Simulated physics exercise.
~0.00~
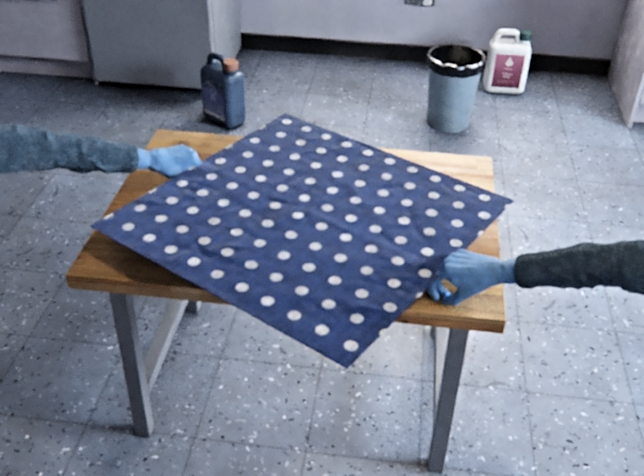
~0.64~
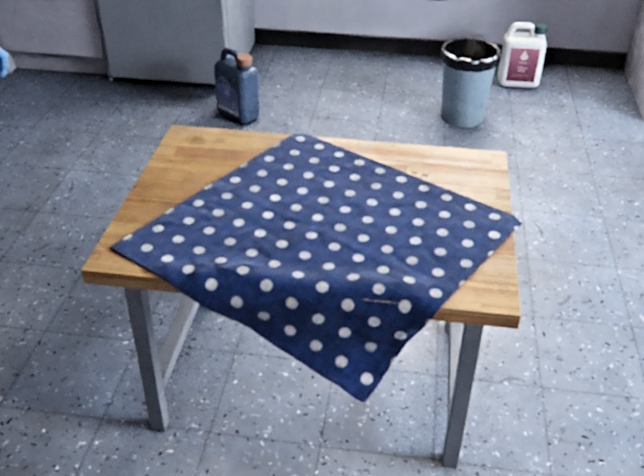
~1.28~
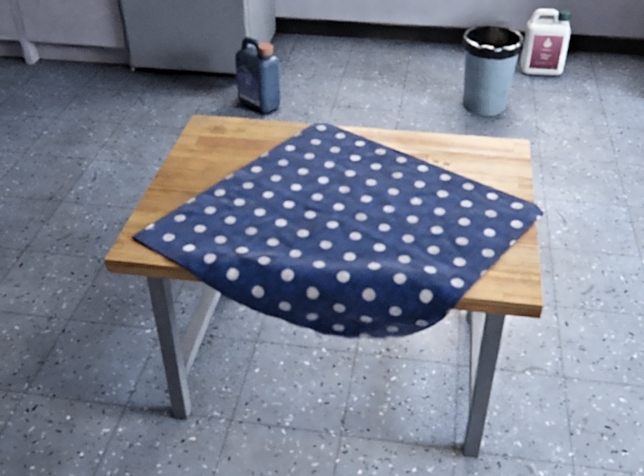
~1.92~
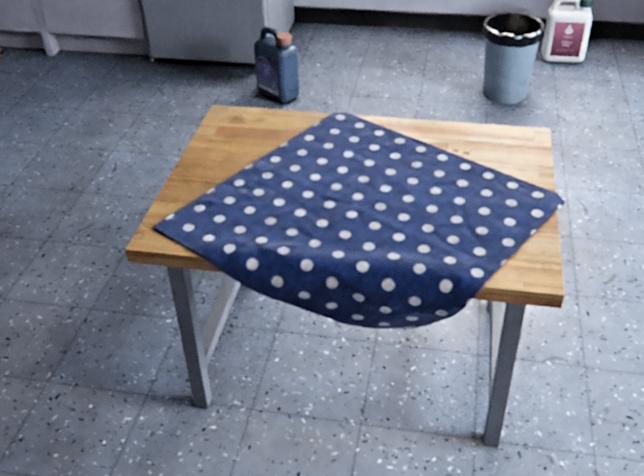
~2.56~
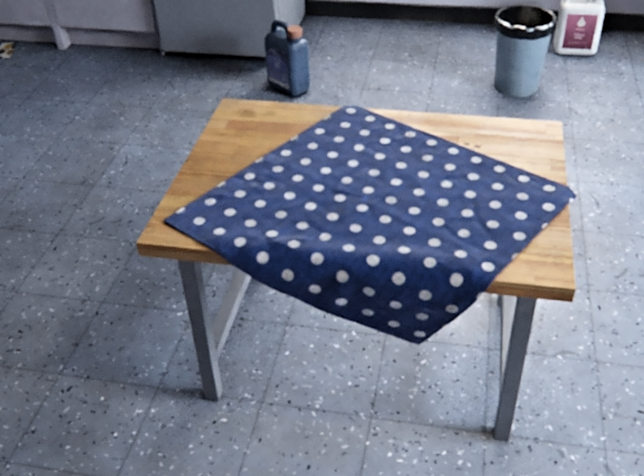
In a room with a speckled tile floor, two blue-gloved hands let go of a navy polka-dot cloth laid flat across a wooden table, and its overhanging front corner drooped, curled under, then hung down again as the cloth stayed on top.
